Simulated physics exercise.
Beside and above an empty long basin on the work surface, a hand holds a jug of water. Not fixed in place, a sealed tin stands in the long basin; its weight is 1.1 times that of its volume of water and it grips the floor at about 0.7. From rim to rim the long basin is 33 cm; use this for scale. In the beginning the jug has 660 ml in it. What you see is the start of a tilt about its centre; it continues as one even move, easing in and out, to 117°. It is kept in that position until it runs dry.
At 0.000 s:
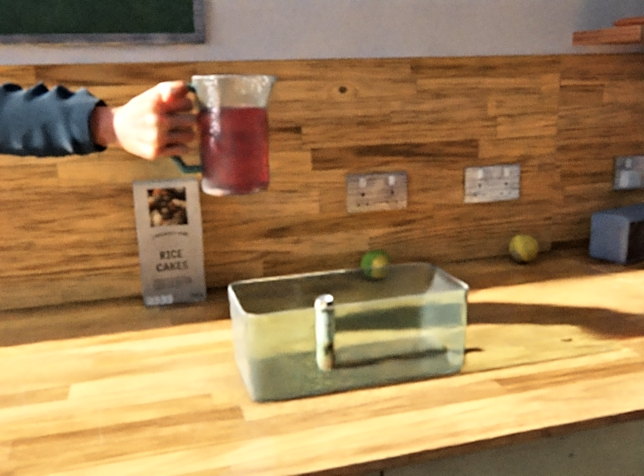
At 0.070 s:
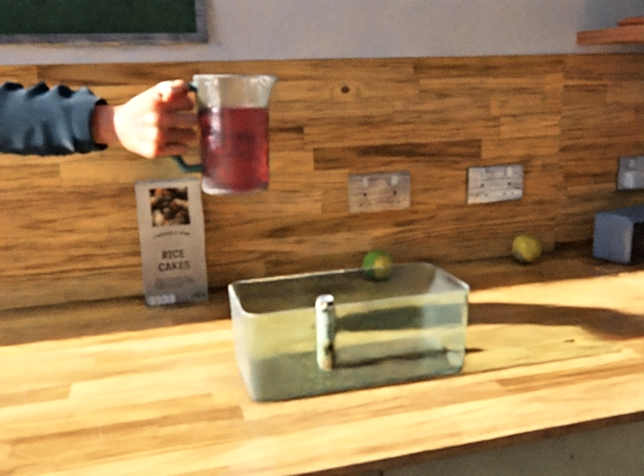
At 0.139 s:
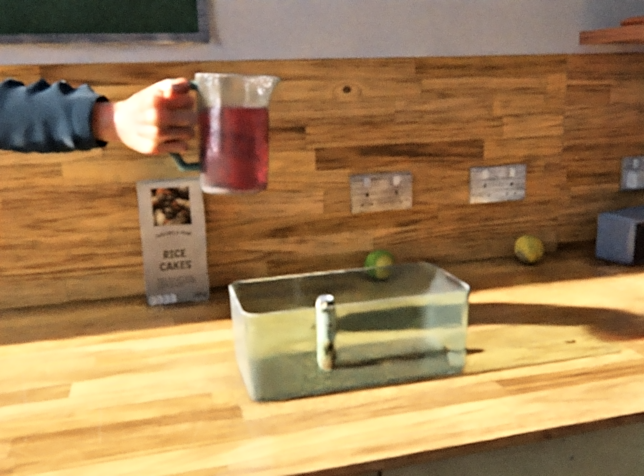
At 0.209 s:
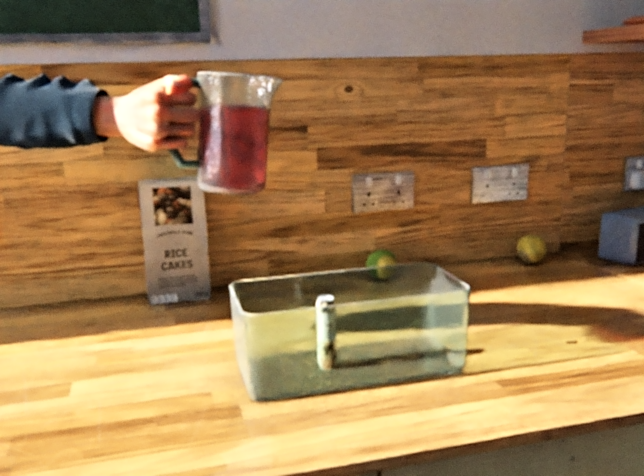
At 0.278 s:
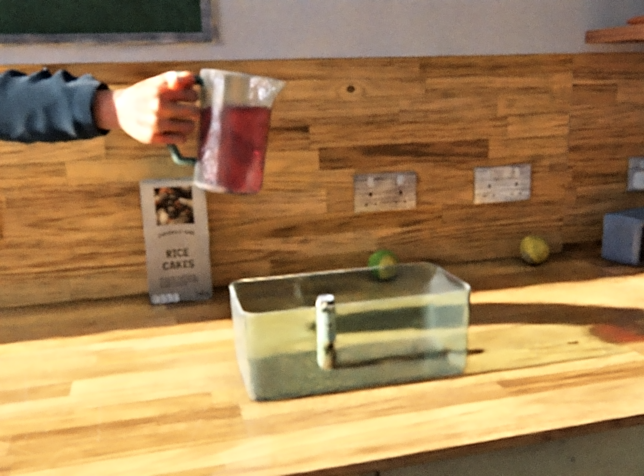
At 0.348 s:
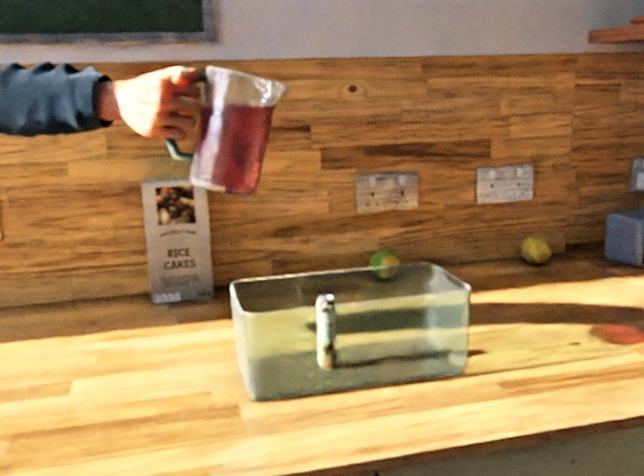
The clip opens on a hand in a blue sleeve holding a clear jug of red liquid above and to the left of an empty glass basin on a sunlit wooden worktop. The jug stays almost upright at first, then the hand gradually tilts it slightly to the right.
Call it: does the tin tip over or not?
It does not.
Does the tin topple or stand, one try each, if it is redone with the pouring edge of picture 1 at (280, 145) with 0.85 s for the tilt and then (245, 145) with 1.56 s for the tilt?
The tin overturns the first time and overturns the second time.
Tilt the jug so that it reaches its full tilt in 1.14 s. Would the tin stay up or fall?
Holds steady.
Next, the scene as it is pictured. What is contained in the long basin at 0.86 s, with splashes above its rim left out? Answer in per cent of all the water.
About 0%.
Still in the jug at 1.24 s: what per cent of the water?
Close to 34 percent of the whole amount.
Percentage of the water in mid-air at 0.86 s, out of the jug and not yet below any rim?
Some 8 % is the figure.
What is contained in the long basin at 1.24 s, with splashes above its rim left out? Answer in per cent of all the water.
Some 36 per cent.
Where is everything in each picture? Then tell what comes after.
In the first frame, it leans 0°; its right rim is at (278, 77); the water meets the walls at (198, 110) and (264, 107); the long basin's rim runs from (236, 300) to (448, 276); the tin's top is at (325, 302).
In the second frame, it leans 1°; its right rim is at (279, 77); the water meets the walls at (199, 109) and (265, 107).
In the third frame, it leans 2°; its right rim is at (280, 78); the water meets the walls at (199, 109) and (265, 106).
In the fourth frame, it leans 5°; its right rim is at (283, 80); the water meets the walls at (200, 108) and (266, 106).
In the fifth frame, it leans 9°; its right rim is at (286, 83); the water meets the walls at (202, 109) and (267, 106).
In the sixth frame, it leans 14°; its right rim is at (290, 88); the water meets the walls at (202, 112) and (271, 106).
Then, 0.86 s in, the tilt is 68° and 92 per cent is still to pour; the tin stands where it began.
Then, 1.24 s in, the tilt is 105° and 33 per cent is still to pour; the tin stands where it began.
Then, 1.63 s in, the tilt is 117° and 0 per cent is still to pour; the tin stands where it began.
Then, 2.06 s in, the tilt is 117° and 0 per cent is still to pour; the tin stands where it began.
Finally, the tin stands where it began.
